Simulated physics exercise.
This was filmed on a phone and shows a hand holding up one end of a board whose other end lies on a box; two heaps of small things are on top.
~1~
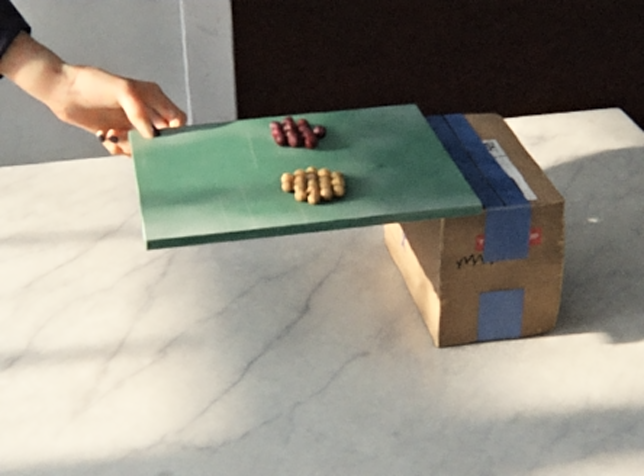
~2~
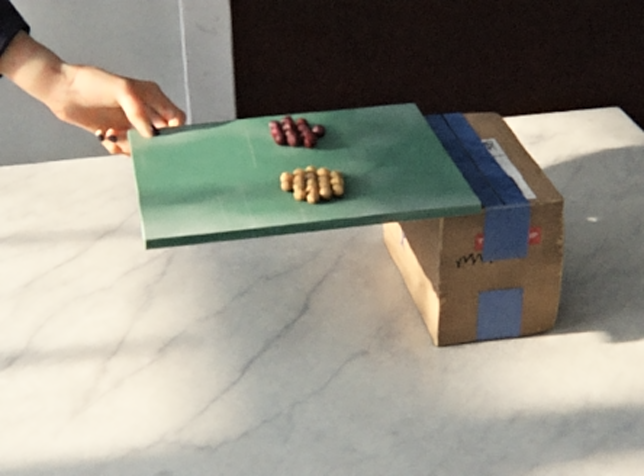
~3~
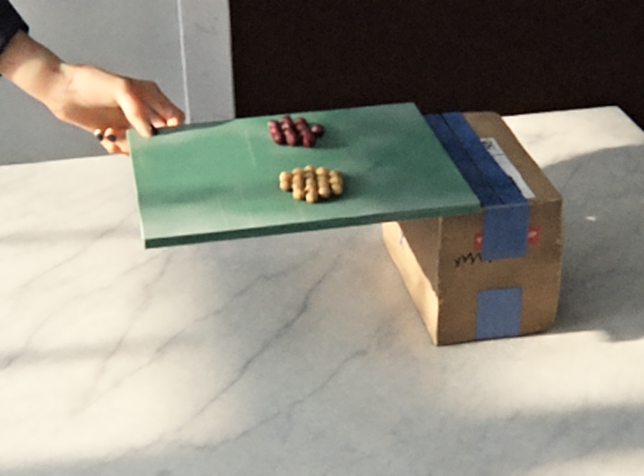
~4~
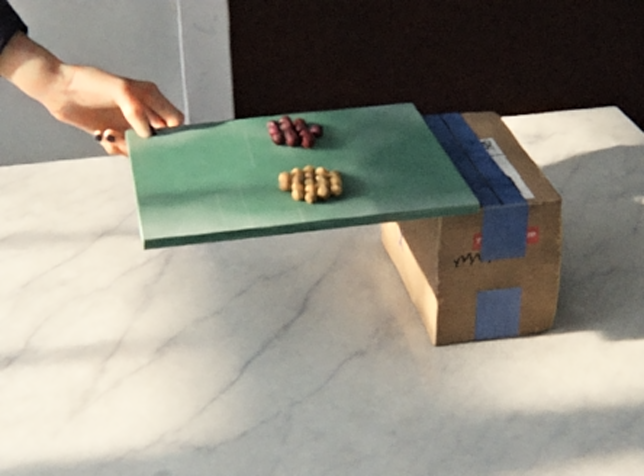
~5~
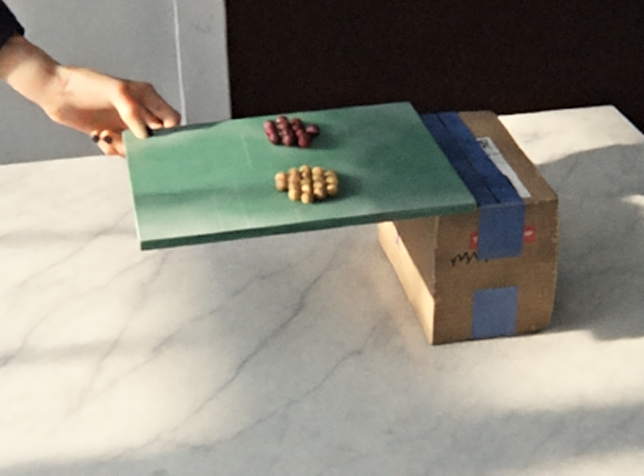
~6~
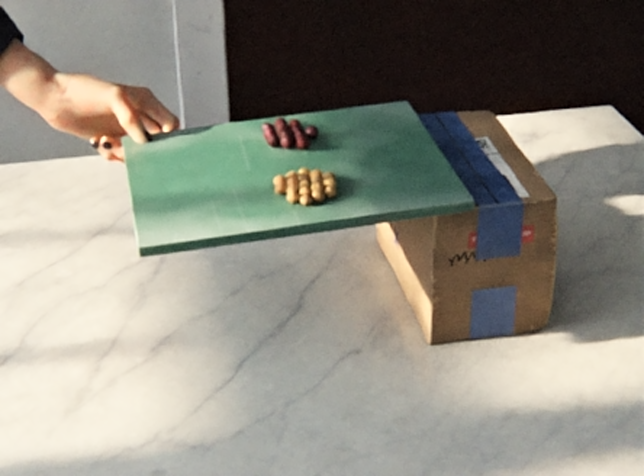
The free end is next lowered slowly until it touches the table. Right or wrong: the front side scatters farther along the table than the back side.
Right.
Then, 0.43 s later than the last frame, board sloping at 15°; front lot every one still on the board; back lot every one still on the board.
Then, 0.89 s later than the last frame, board sloping at 31°; front lot mostly less than half a board's length out; back lot mostly less than half a board's length out.
Then, 1.44 s later than the last frame, board resting at 34°; front lot mostly one to two board lengths out, about a tenth gone off the table; back lot mostly less than half a board's length out.
When it is over, board resting at 34°; front lot mostly one to two board lengths out, roughly a third gone off the table; back lot mostly less than half a board's length out; the front lot has gone farther.
